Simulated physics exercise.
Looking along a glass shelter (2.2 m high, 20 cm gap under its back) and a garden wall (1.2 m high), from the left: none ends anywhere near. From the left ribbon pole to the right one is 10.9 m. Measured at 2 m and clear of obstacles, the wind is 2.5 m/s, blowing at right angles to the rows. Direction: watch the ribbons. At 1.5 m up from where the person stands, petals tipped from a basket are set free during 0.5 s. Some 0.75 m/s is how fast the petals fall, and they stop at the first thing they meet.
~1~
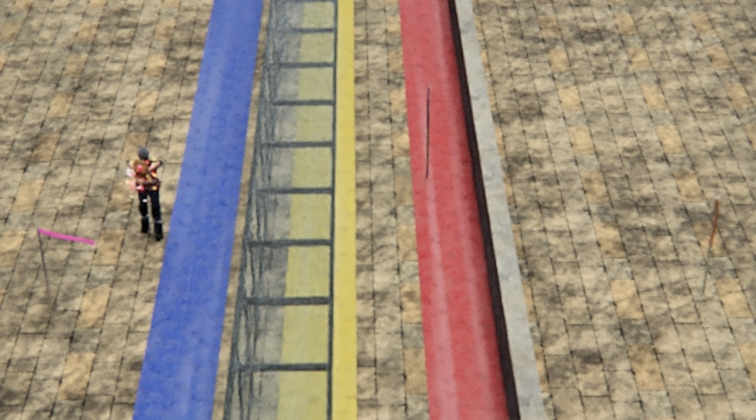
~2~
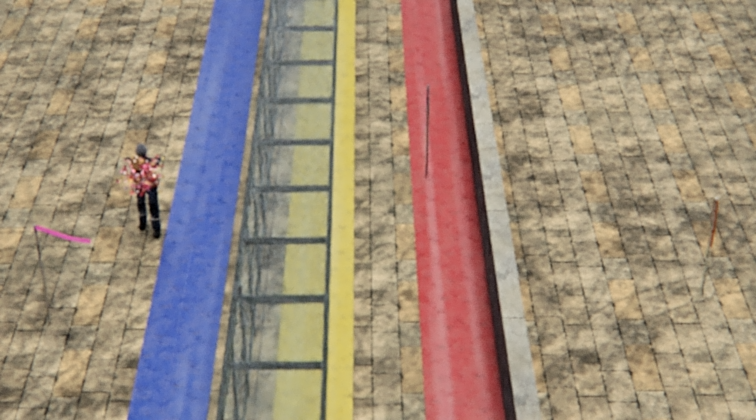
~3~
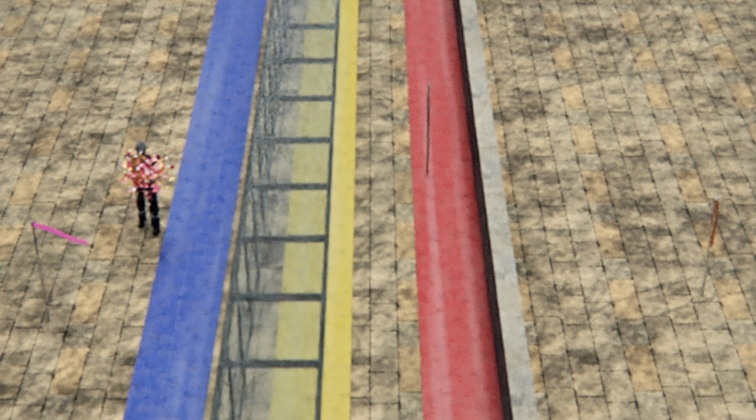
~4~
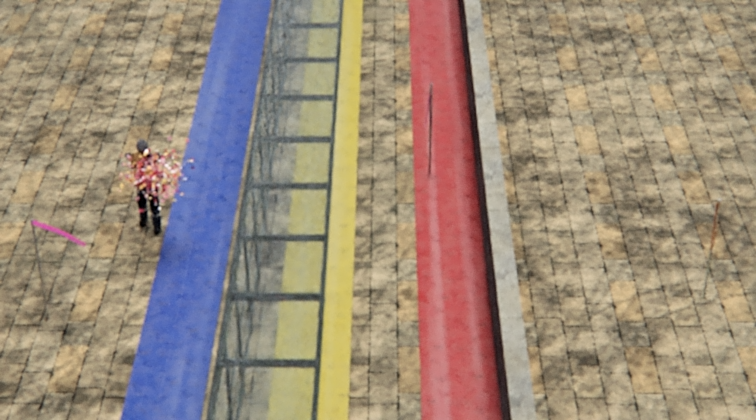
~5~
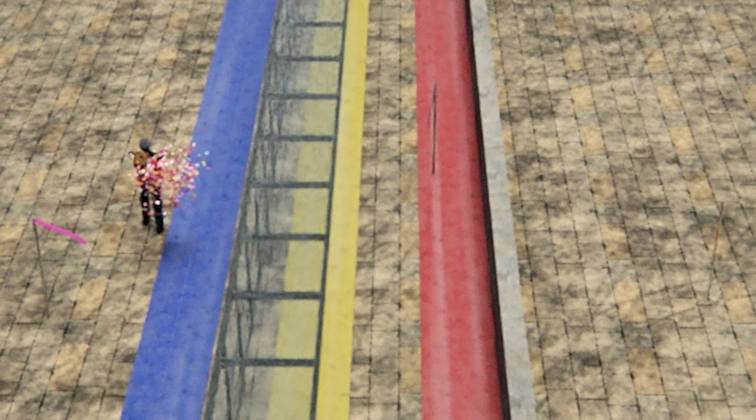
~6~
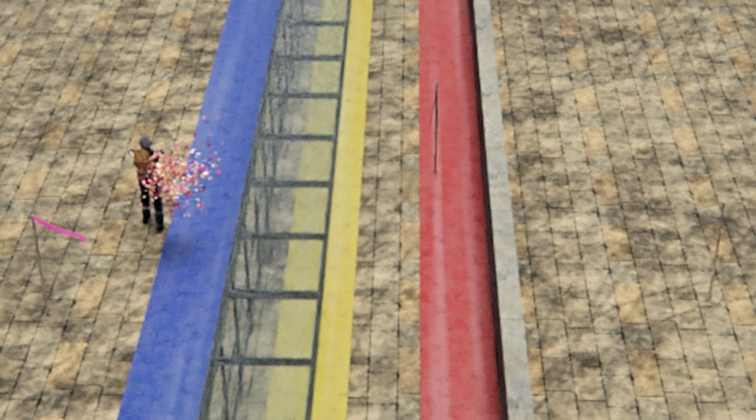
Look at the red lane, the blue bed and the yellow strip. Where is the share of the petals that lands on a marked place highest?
Blue.
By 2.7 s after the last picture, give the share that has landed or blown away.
I'd put it close to 85 percent.
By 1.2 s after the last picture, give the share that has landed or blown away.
25 per cent.
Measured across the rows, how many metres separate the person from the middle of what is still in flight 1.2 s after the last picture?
I'd put it near 1.5 metres.
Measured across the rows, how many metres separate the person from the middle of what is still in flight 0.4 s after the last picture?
I'd put it at close to 1.0 metres.
Then, 0.4 s after the last picture, 1 % is no longer flying here, and 0 % lies on the red lane, 0 % on the blue bed and 0 % on the yellow strip; the middle of what still flies is 1.1 m above the low ground, near (197, 188).
Then, 1.2 s after the last picture, 26 % is no longer flying here, and 0 % lies on the red lane, 21 % on the blue bed and 0 % on the yellow strip; the middle of what still flies is 0.8 m above the low ground, near (229, 203).
Then, 2.7 s after the last picture, 87 % is no longer flying here, and 0 % lies on the red lane, 42 % on the blue bed and 0 % on the yellow strip; the middle of what still flies is 2.1 m above the low ground, near (264, 142).
Then, 7.2 s after the last picture, 95 % is no longer flying here, and 0 % lies on the red lane, 44 % on the blue bed and 1 % on the yellow strip.
Then, 44.2 s after the last picture, 100 % is no longer flying here, and 1 % lies on the red lane, 44 % on the blue bed and 1 % on the yellow strip.
